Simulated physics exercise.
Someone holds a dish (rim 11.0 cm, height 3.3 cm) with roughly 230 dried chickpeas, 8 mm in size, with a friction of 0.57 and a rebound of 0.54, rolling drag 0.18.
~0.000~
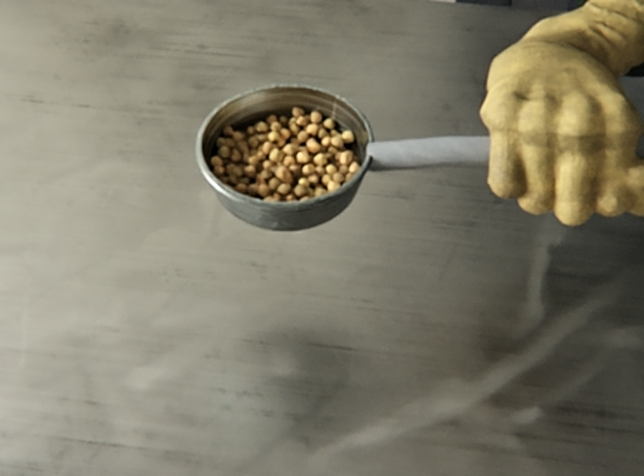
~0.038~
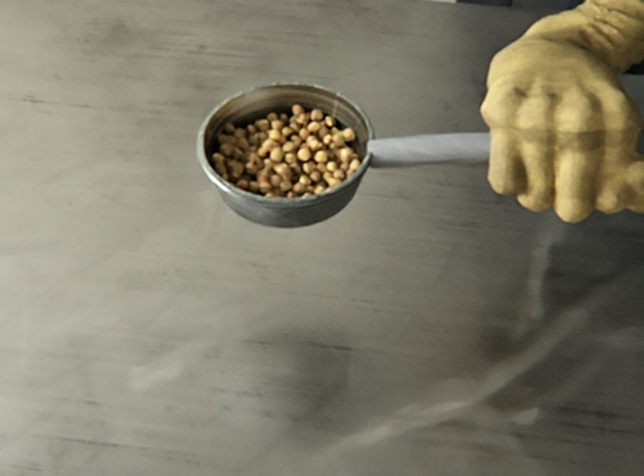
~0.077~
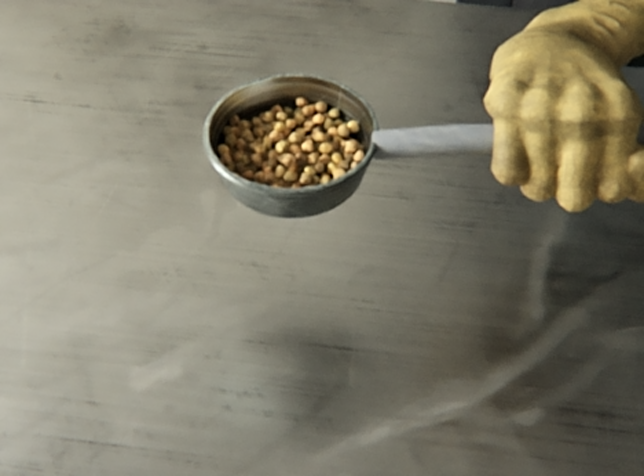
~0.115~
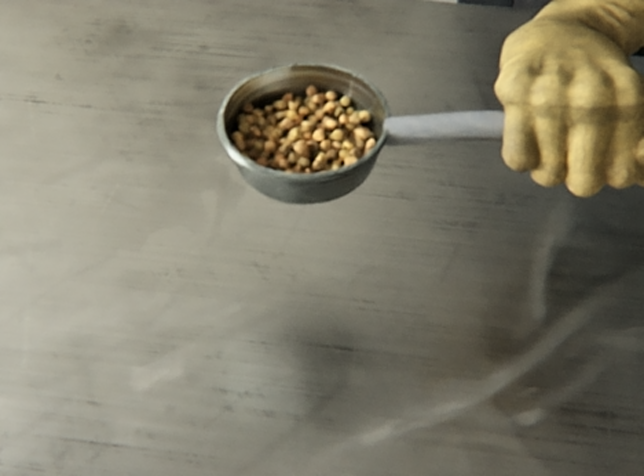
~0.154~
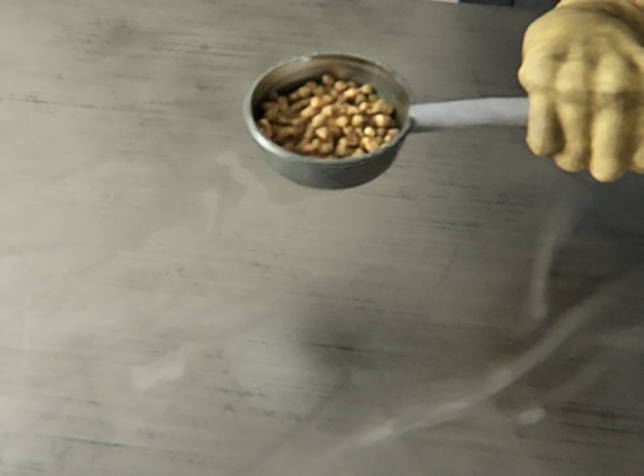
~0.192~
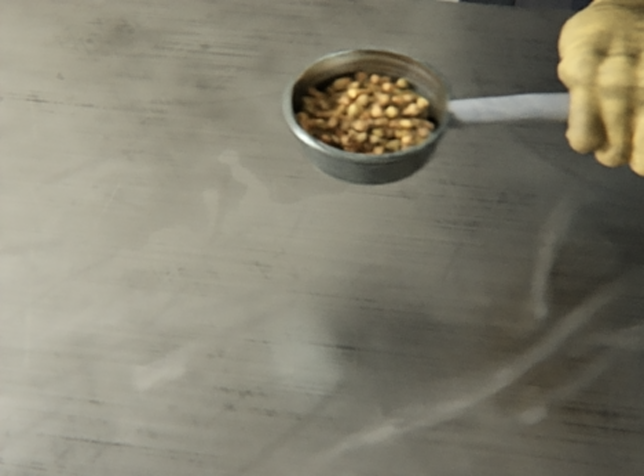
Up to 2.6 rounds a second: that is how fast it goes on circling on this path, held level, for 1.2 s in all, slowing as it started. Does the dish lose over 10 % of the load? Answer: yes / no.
Answer: Yes.
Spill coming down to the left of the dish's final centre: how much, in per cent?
I'd say around 60 per cent of it.
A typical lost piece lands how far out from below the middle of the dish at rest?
22 centimetres.
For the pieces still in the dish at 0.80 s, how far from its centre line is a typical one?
I'd say close to 3.5 cm.
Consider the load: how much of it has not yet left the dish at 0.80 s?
Estimate: Around 85 percent.
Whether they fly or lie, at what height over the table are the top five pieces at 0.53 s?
I'd say some 16 cm.
After 0.53 s, dish 95 %; middle of the pieces not yet landed near (298, 142).
After 0.80 s, fallen behind where it stops 5 %, dish 85 %, in the air 10 %; middle of the pieces not yet landed near (361, 226).
After 1.06 s, dish 75 %, fallen right of where it stops 5 %, fallen left of where it stops 10 %, fallen in front of where it stops 5 %; middle of the pieces not yet landed near (424, 140).
Then, at 1.30 s, fallen behind where it stops 5 %, dish 75 %, fallen right of where it stops 5 %, fallen left of where it stops 10 %, fallen in front of where it stops 5 %; middle of the pieces not yet landed near (446, 180).
By 1.6 s all is still; fallen behind where it stops 5 %, dish 75 %, fallen right of where it stops 5 %, fallen left of where it stops 10 %, fallen in front of where it stops 5 %.
